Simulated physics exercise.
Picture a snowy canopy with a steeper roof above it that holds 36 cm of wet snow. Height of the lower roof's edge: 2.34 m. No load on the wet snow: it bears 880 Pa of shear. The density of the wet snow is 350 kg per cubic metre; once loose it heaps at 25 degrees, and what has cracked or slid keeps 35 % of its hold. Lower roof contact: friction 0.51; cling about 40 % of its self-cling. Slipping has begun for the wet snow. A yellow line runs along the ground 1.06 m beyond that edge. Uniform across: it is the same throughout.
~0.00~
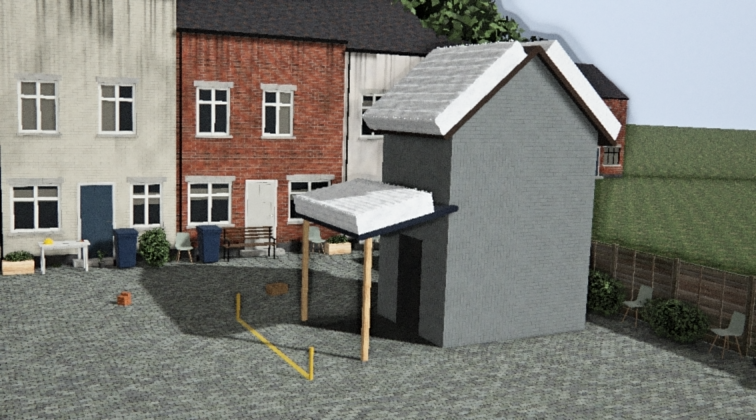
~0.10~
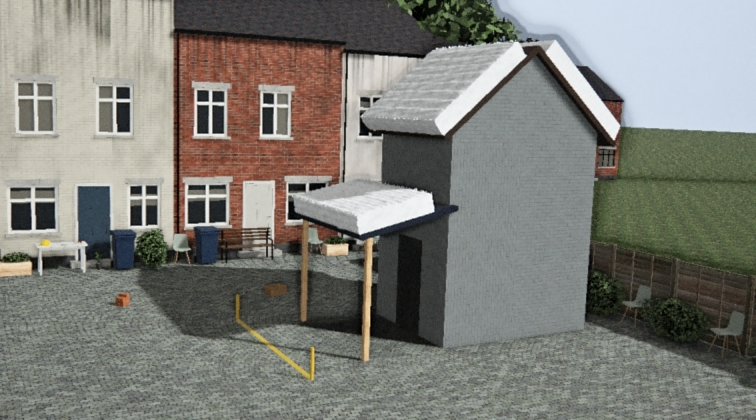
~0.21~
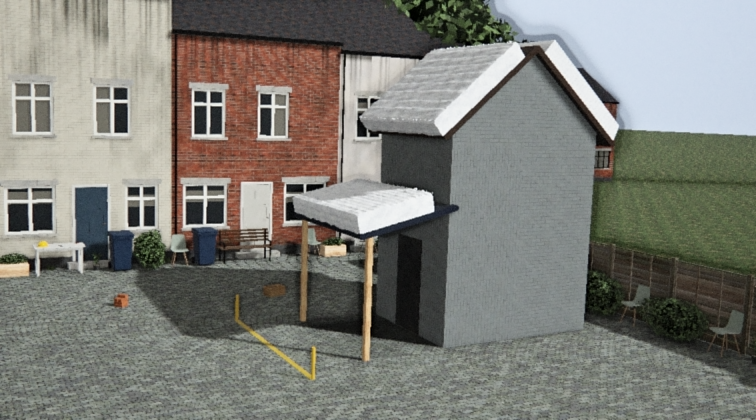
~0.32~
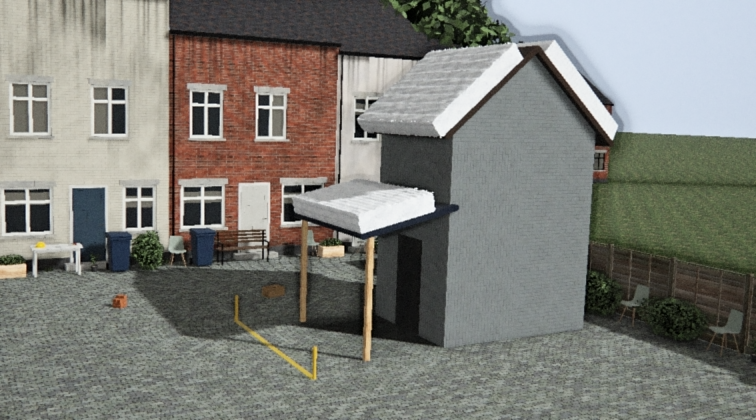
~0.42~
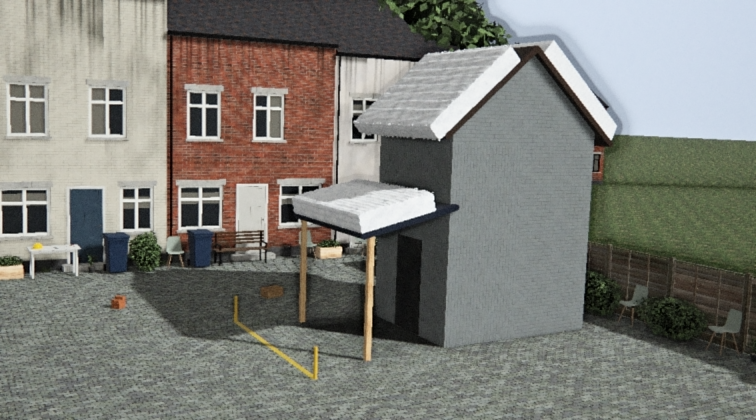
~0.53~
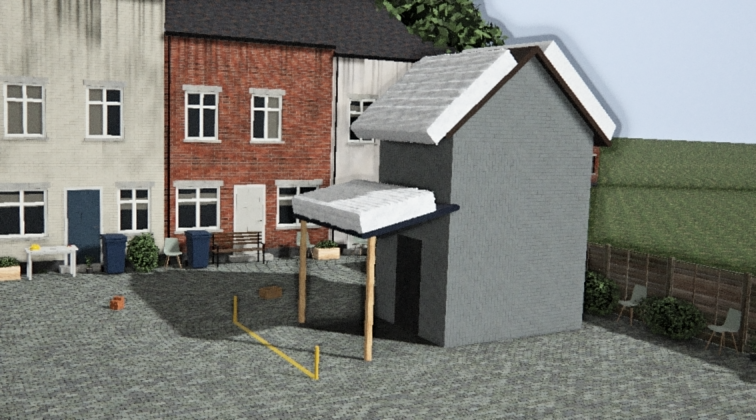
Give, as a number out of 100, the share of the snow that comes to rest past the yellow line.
26 out of 100.
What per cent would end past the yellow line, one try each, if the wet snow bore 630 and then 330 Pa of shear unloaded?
The answers, in order, are 35 % and 45 %.
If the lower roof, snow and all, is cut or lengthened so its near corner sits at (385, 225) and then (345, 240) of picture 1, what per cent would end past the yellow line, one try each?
First 40 per cent, second 16 per cent.
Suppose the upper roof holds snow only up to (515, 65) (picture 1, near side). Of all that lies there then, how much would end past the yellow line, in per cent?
Roughly 20 per cent.
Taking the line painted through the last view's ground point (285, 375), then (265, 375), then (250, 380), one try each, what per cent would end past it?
In that order: 16 %, 10 %, 5 %.
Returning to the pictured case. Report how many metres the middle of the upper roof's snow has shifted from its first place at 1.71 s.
I'd reckon close to 2.6 m.
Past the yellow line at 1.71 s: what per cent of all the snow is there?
Roughly 0 per cent.
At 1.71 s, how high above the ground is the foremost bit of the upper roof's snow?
Close to 2.8 metres, I reckon.
By 1.07 s, none is below the lower edge and 0 % is past the line.
By 1.71 s, none is below the lower edge and 0 % is past the line.
By 2.36 s, 33 % is below the lower edge and 9 % is past the line.
By 3.00 s, 55 % is below the lower edge and 23 % is past the line.
By 4.10 s, at the end, 56 % is below the lower edge and 26 % is past the line.
